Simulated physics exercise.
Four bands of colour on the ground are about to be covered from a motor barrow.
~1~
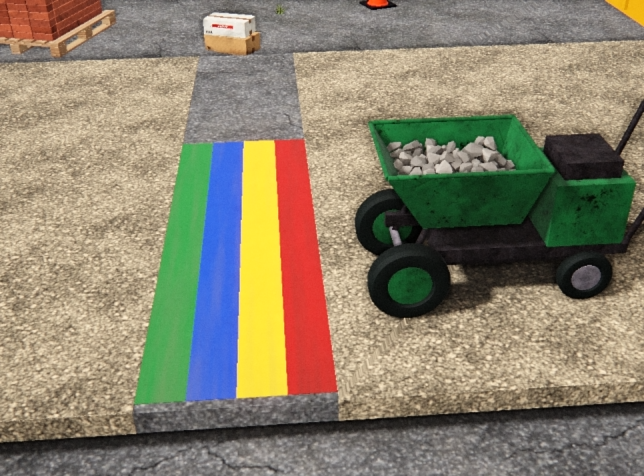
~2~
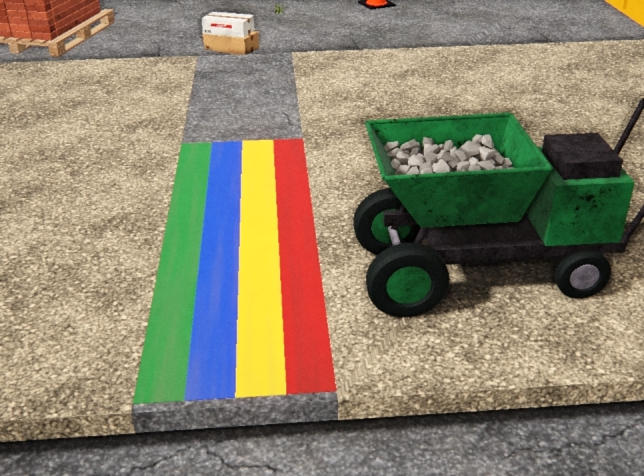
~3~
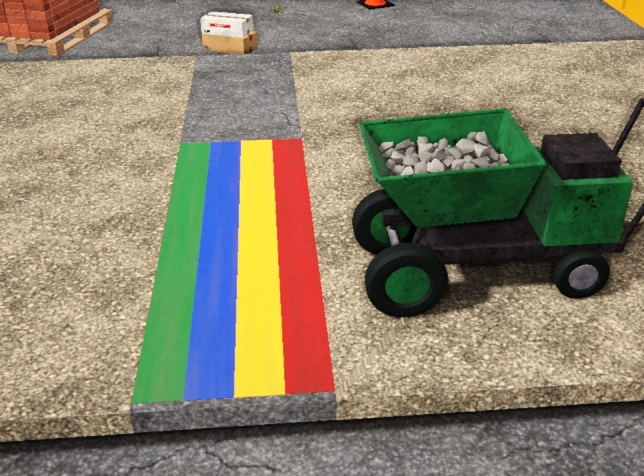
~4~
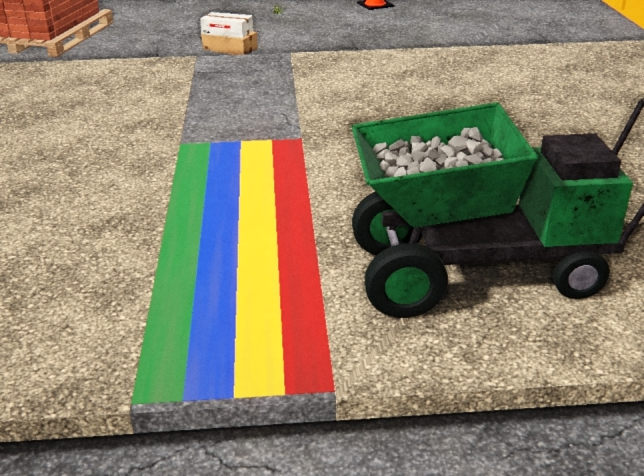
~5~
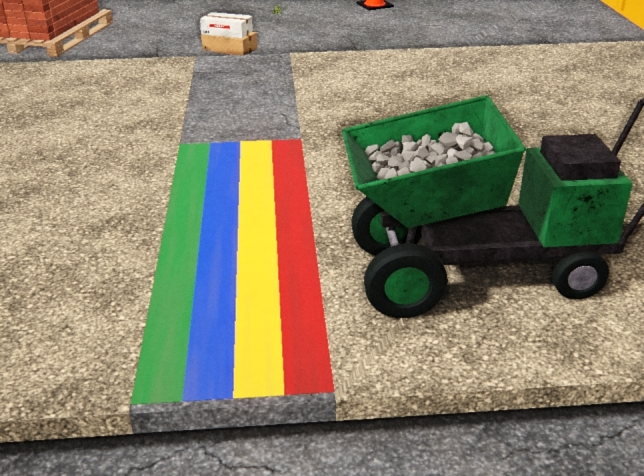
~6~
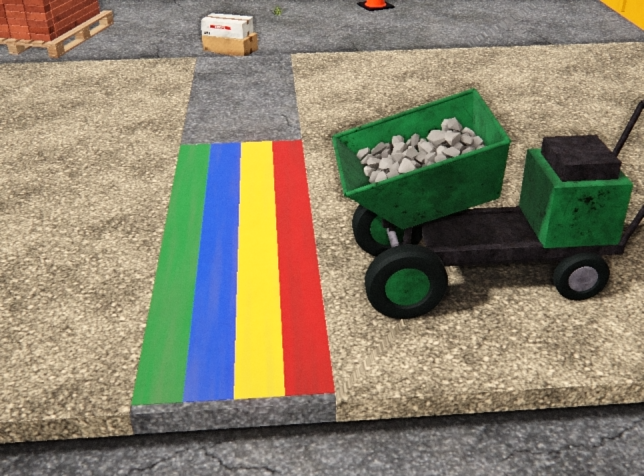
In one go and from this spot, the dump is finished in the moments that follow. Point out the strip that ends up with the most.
The yellow one ends up with the most.
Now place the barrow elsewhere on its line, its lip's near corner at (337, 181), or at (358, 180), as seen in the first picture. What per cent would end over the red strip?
That would be roughly 0 in a hundred and then roughly 0 in a hundred.
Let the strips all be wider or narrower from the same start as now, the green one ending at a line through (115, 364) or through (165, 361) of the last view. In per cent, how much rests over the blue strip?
First case 20 per cent, second case 30 per cent.
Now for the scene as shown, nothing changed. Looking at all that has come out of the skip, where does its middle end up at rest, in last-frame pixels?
Centre at rest, last view: Approx. (248, 286).
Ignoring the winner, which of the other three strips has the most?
Following the top strip comes the blue strip.
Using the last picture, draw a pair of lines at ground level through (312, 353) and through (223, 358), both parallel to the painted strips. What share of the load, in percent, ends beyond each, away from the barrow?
In order: 90 percent, then 30 percent.
Shortly afterwards, skip tipped steeply; the whole lot in the skip.
Next, skip tipped right over; all but a few in the skip; a little over the yellow strip; only a few over the blue strip.
Some moments later, skip tipped right over; near a third in the skip; only a few over the red strip; near a third over the yellow strip; near a quarter over the blue strip; a little over the green strip; only a few off the paint.
In the end, skip tipped right over; a little in the skip; a little over the red strip; near half over the yellow strip; near a quarter over the blue strip; a little over the green strip; only a few off the paint.
